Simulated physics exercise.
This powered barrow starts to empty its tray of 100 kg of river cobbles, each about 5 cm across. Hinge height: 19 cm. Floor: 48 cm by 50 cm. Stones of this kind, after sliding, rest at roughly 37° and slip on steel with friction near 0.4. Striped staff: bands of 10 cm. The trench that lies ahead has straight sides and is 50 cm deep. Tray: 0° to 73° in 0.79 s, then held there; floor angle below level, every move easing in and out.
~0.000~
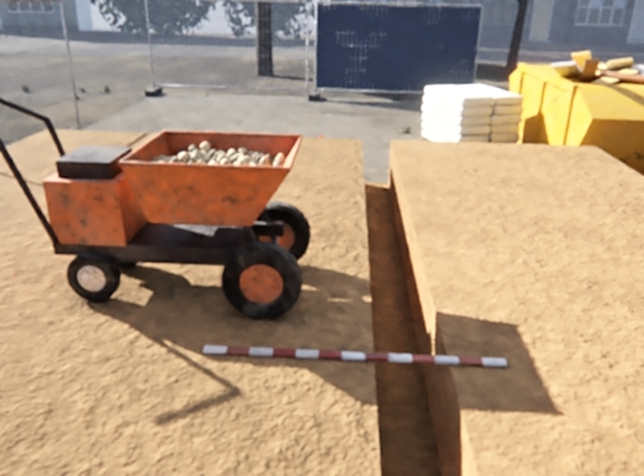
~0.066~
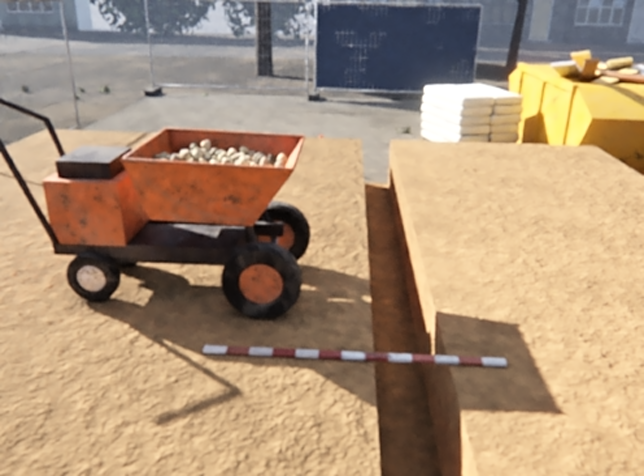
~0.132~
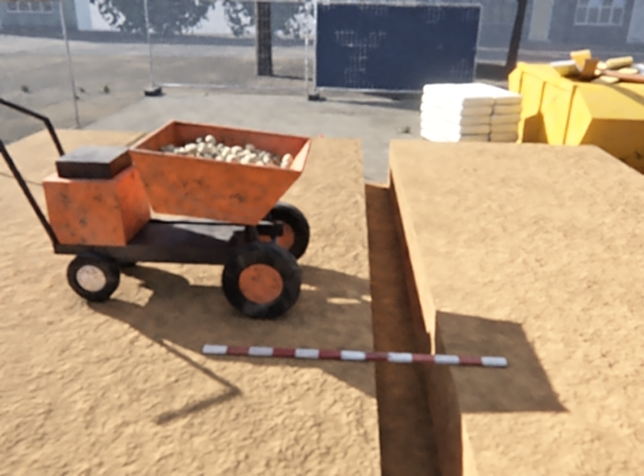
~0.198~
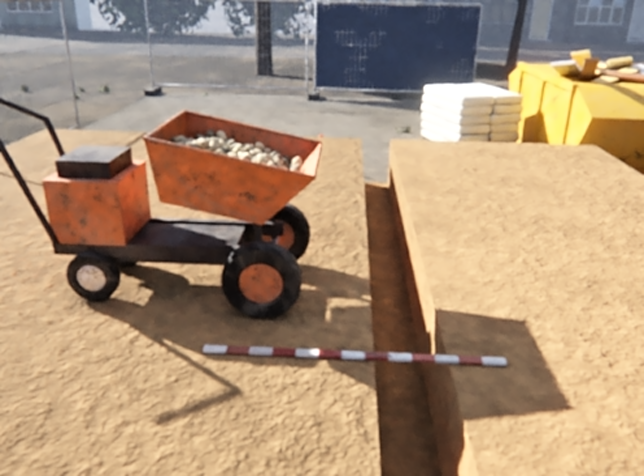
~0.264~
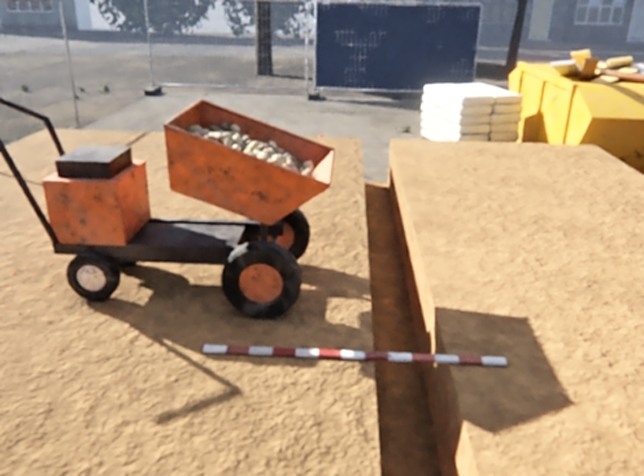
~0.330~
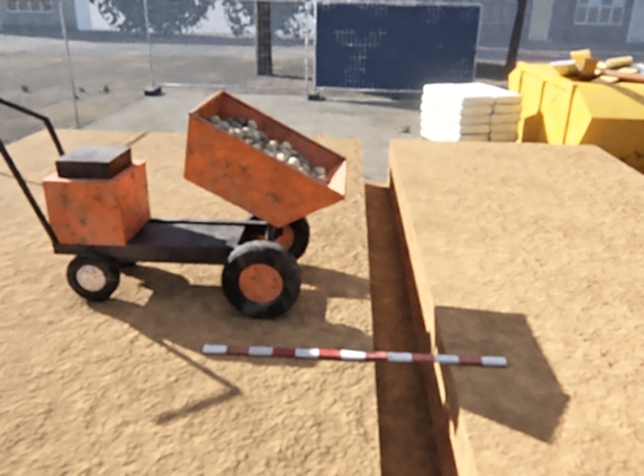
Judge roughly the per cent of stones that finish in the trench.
An estimated 67 per cent finish in the trench.
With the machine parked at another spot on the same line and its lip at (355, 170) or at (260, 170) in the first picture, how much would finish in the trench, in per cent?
From the first place around 10 per cent, from the other around 95.
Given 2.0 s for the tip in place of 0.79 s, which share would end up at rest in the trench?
Trench share: Approx. 90%.
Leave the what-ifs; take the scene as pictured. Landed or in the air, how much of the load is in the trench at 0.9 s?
I'd say near 25 per cent at that time.
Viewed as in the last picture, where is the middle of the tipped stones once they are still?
About (412, 358).
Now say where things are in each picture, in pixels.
The tray is at 0°, its lip at (290, 169); the top of the load is at (222, 156), in the first frame.
Lip at (293, 170), floor tilted 1°, highest stones at (223, 155); the stones move at 0.3 m/s on average, in the second frame.
Lip at (302, 173), floor tilted 5°, highest stones at (208, 149); the stones move at 0.7 m/s on average, in the third frame.
The tray is at 11°, its lip at (315, 178); the top of the load is at (201, 141); the stones move at 0.9 m/s on average, in the fourth frame.
Lip at (330, 186), floor tilted 19°, highest stones at (211, 132); the stones move at 1.1 m/s on average, in the fifth frame.
The tray is at 28°, its lip at (345, 198); the top of the load is at (223, 125); the stones move at 1.2 m/s on average, in the sixth frame.
After 0.6 s the floor is at 61°; 100 % in the tray; the foremost stones are at (368, 228).
After 0.9 s the floor is at 73°; 67 % in the tray, 25 % in the trench, 7 % past the trench; the foremost stones are at (459, 296).
After 1.2 s the floor is at 73°; 24 % in the tray, 43 % in the trench, 34 % past the trench; the foremost stones are at (566, 293).
After 3.2 s the floor is at 73°; 0 % in the tray, 67 % in the trench, 33 % past the trench; the foremost stones are past the picture's edge.
